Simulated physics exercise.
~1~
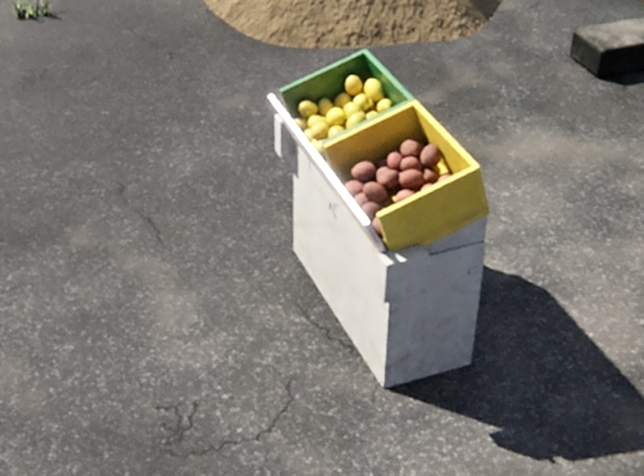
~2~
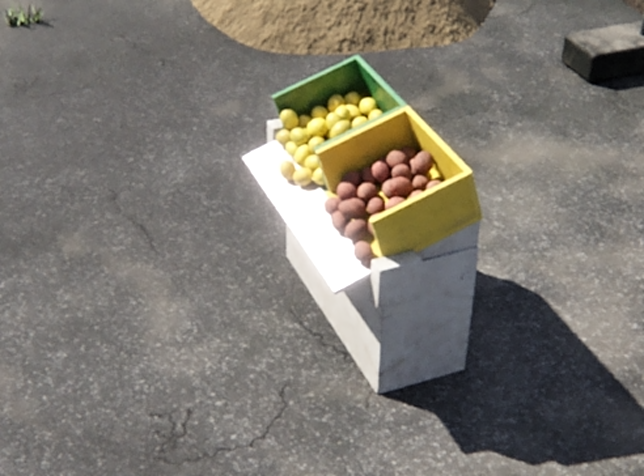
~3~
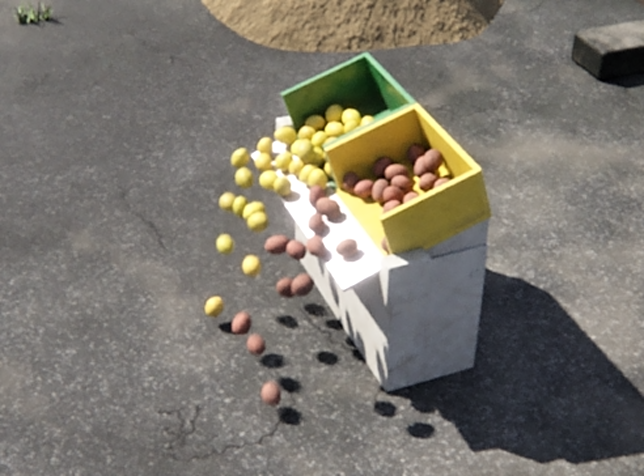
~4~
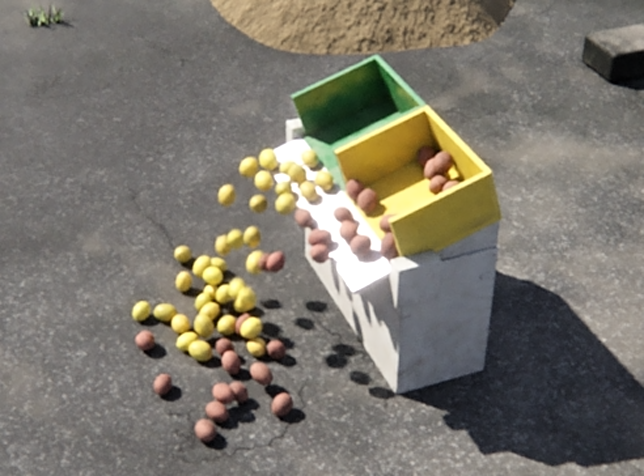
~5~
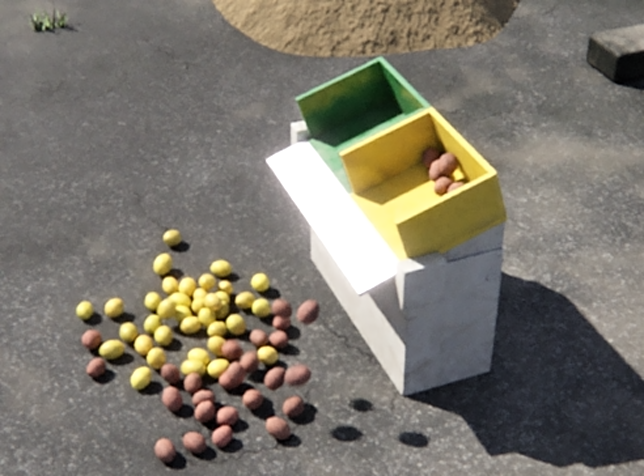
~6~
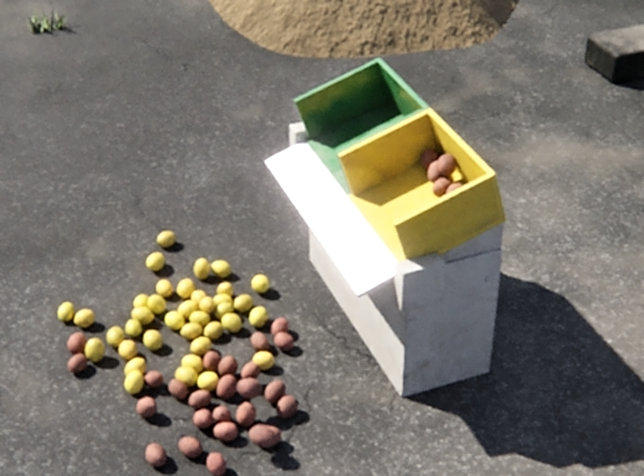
Yellow and reddish-brown produce spilling left from green and yellow bins as a flap drops, emptying the green, leaving some in the yellow.
